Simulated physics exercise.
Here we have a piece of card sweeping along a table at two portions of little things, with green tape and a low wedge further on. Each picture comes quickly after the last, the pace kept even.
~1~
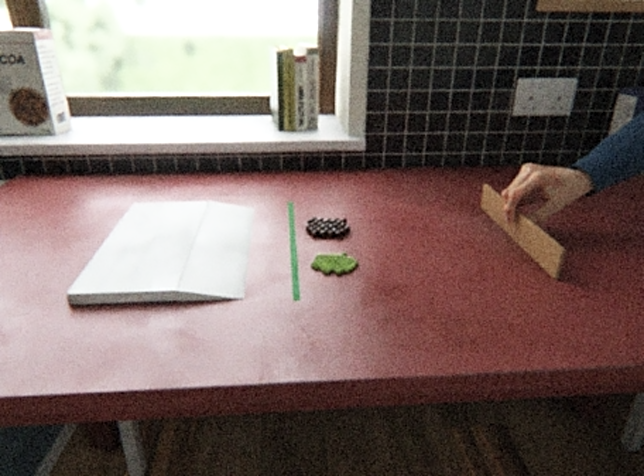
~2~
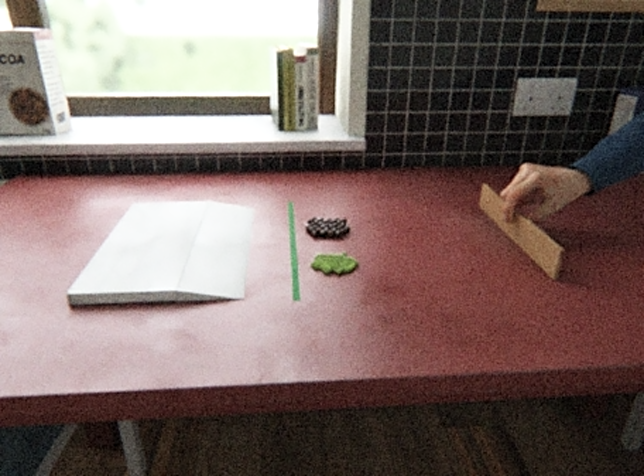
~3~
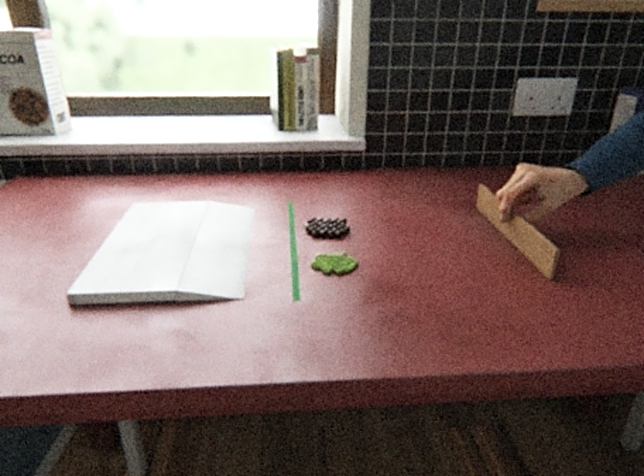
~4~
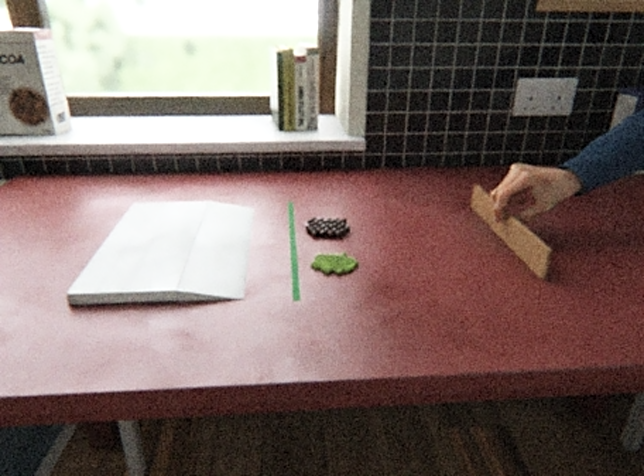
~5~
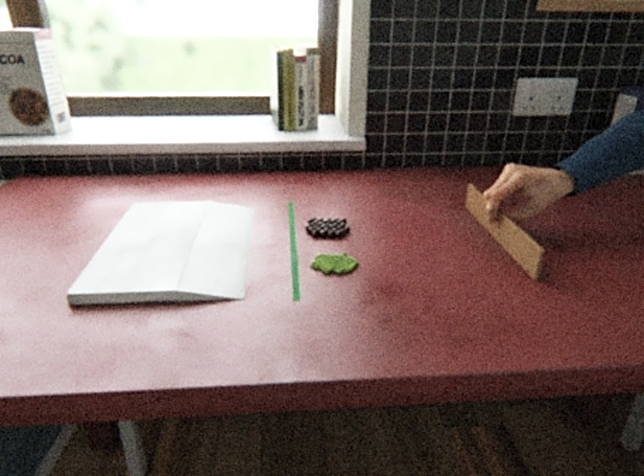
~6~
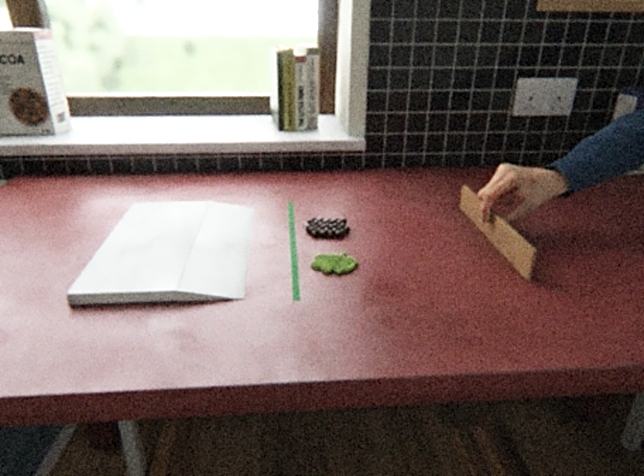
A hand slides a piece of card slightly left across the red table toward two small piles.
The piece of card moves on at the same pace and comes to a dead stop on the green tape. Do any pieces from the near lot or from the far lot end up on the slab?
Near lot: No; far lot: No.
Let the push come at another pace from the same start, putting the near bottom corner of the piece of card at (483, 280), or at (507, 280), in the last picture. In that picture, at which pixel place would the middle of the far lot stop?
About (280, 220), then about (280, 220).
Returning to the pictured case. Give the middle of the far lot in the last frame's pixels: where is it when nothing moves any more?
Around (259, 226).
Then, 0.92 s after the last picture, piece of card still moving, near (391, 214); near lot all short of the ramp; far lot all short of the ramp.
Then, 1.86 s after the last picture, piece of card stopped at the green tape; near lot all short of the ramp; far lot all short of the ramp.
Then, 2.14 s after the last picture, piece of card stopped at the green tape; near lot all short of the ramp; far lot a small part on the ramp, nearly all short of the ramp.
By the end, piece of card stopped at the green tape; near lot none past the top, all short of the ramp; far lot none past the top, all short of the ramp.
